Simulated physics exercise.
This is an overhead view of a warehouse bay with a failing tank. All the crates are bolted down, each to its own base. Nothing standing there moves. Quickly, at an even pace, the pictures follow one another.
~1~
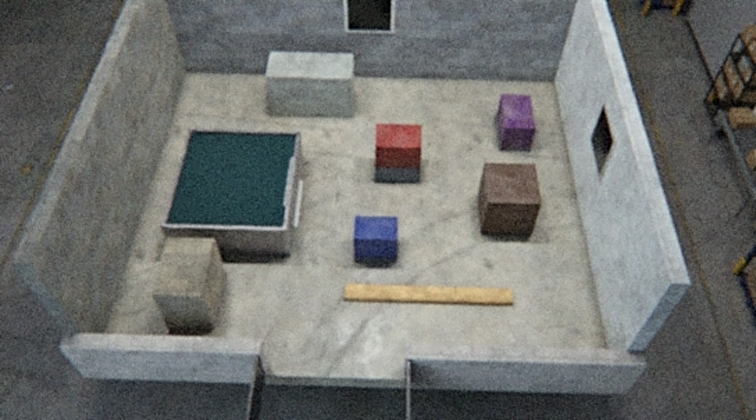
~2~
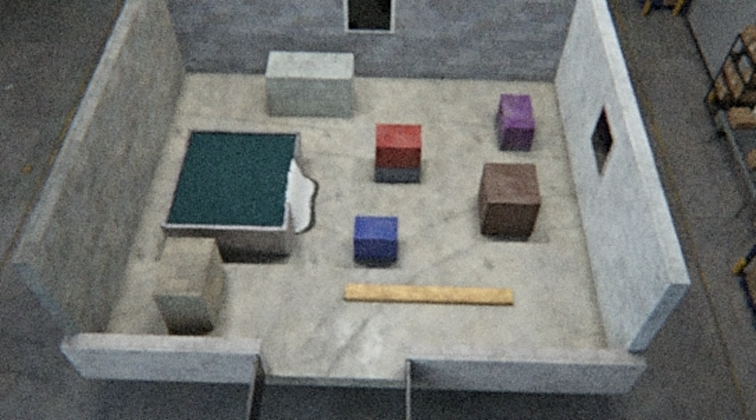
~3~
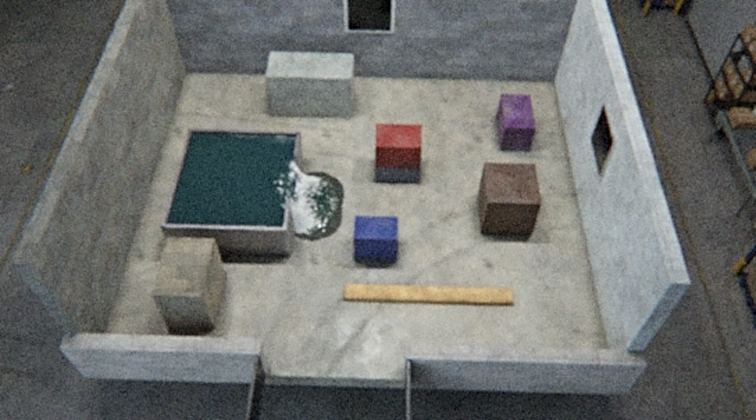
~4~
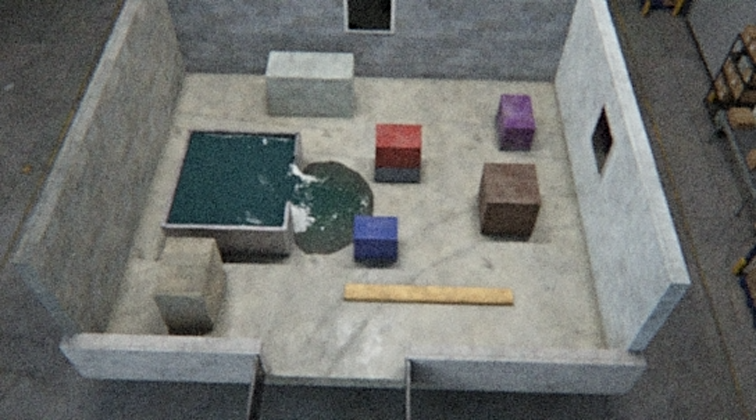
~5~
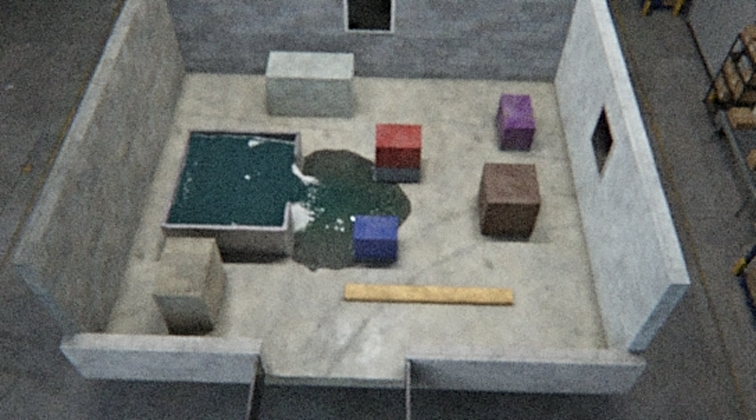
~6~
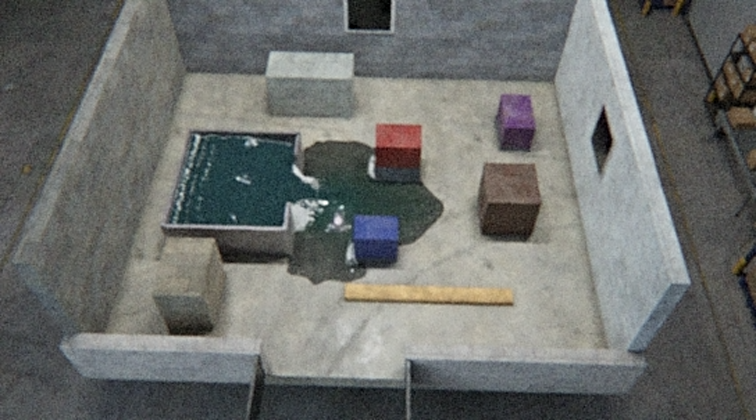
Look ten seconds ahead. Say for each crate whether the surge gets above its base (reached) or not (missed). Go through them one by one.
In order: The red crate will be out of the flood. The purple crate will be reached by the flood. The blue crate will be reached by the flood.
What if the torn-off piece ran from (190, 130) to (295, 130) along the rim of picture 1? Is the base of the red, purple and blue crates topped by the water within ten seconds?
Here's how it goes: The red crate is left untouched, the purple crate is swamped, and the blue crate is left untouched.
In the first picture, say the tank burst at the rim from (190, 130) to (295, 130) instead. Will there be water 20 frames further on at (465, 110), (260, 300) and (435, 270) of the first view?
In turn: Awash, not flooded, not flooded.
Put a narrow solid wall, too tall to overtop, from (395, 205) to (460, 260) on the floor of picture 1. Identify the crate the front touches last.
My answer: The purple crate.
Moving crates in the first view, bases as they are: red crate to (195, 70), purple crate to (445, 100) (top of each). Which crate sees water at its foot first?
I'd say it is the blue crate.
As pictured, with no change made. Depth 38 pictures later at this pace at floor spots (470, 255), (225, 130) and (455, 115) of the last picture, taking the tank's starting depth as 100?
About 12, 2 and 14 per cent.
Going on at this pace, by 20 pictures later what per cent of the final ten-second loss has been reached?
Share gone: About 30 %.
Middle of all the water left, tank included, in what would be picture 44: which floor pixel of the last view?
The water's centre sits above (392, 199).
A moment on, water covers 20 % of the floor; the red crate water round its plinth, the purple crate not reached, the blue crate water round its plinth.
Next, water covers 40 % of the floor; the red crate water round its plinth, the purple crate water round its plinth, the blue crate water round its plinth.
Then, water covers 60 % of the floor; the red crate water round its plinth, the purple crate water round its plinth, the blue crate water round its plinth.
Later, water covers 80 % of the floor; the red crate water round its plinth, the purple crate water round its plinth, the blue crate water round its plinth.
In the end, water covers 95 % of the floor; the red crate stayed above the water, the purple crate was topped, the blue crate was topped.
